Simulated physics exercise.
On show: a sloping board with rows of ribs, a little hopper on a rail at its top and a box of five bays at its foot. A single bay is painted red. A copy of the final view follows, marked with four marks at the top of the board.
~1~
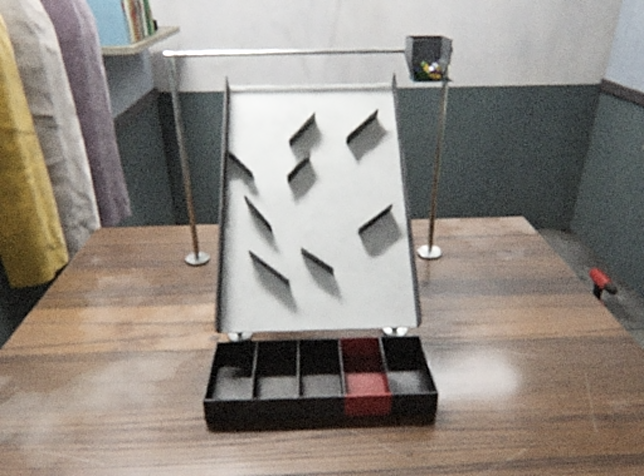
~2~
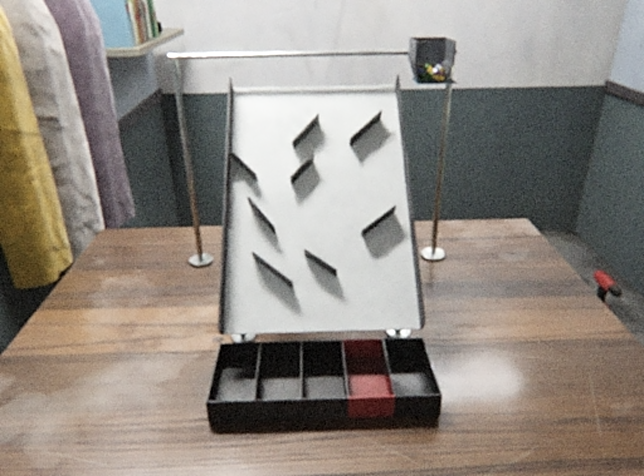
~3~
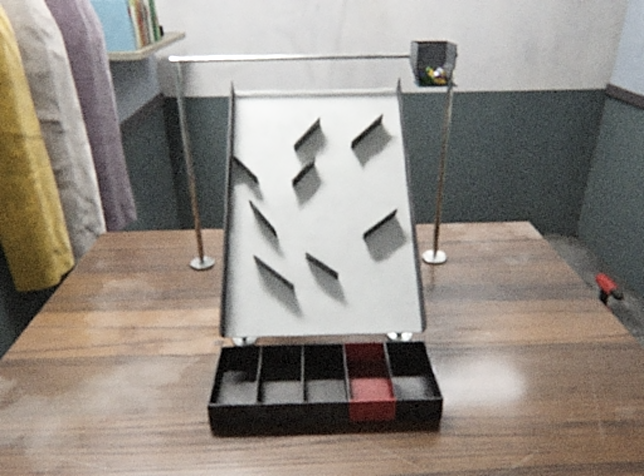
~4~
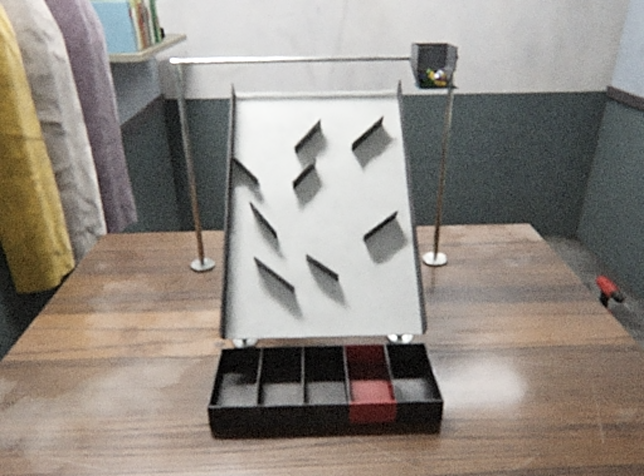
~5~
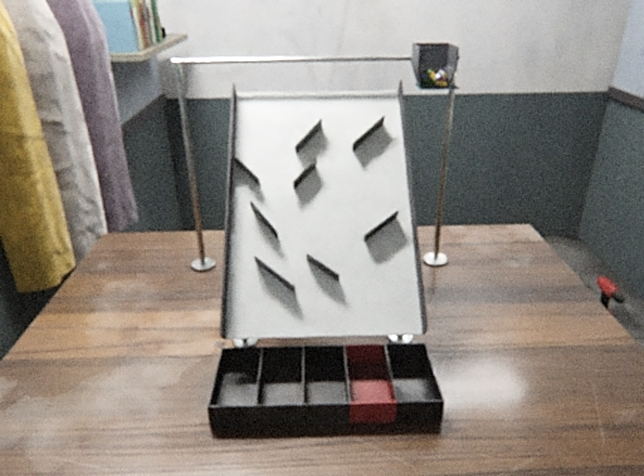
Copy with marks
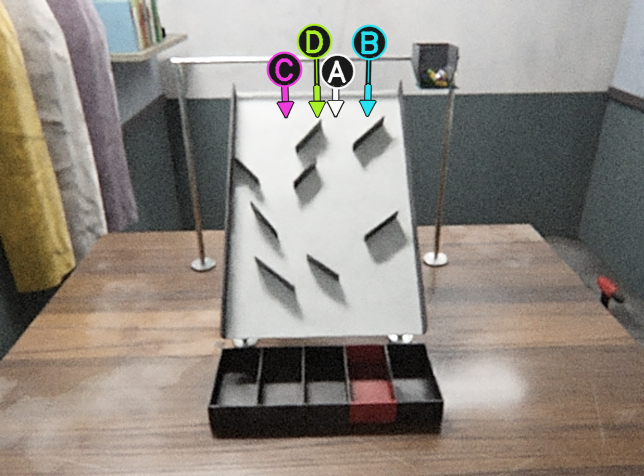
A pale sloping board with dark edges and eight short slanted ribs stands on a brown wooden table, seen from the front and slightly above in a room with white and dark grey walls. A small dark hopper of colourful pieces sits at the right of a metal rail above it, a black five-bay box with one red bay lies below, and yellow, grey and purple cloths hang at left. The view shifts very slightly at first, while nothing else visibly moves.
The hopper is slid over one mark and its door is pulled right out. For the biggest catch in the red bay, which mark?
Mark A.
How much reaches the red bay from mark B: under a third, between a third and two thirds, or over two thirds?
Mark B gives between a third and two thirds.
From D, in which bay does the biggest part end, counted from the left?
It is the third one.
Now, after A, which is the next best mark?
That is mark B.
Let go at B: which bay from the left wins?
The fourth from the left.
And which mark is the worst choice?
Here it is mark C.
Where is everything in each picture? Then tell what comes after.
Hopper (426, 75), jelly beans, door shut, in the first picture.
Ribs (293, 141) to (319, 114), (350, 138) to (382, 110), (231, 150) to (256, 174), in the second picture.
Ribs (292, 181) to (314, 157), (250, 200) to (276, 231), (364, 234) to (397, 209), in the third picture.
Ribs (254, 257) to (294, 288), (306, 254) to (339, 276), in the fourth picture.
Red bay (373, 411), number 4 of 5 from the left, in the fifth picture.
On the marked copy, mark A meets the board at (335, 110); mark B meets the board at (367, 110); mark C meets the board at (285, 111); mark D meets the board at (317, 111).
With A, roughly two thirds in the red bay, roughly a quarter in other bays, about a tenth held on the board.
With B, roughly half in the red bay, roughly a quarter in other bays, roughly a quarter held on the board, just a few outside the box.
With C, about a tenth in the red bay, the larger part in other bays, just a few held on the board.
With D, roughly a third in the red bay, roughly two thirds in other bays.
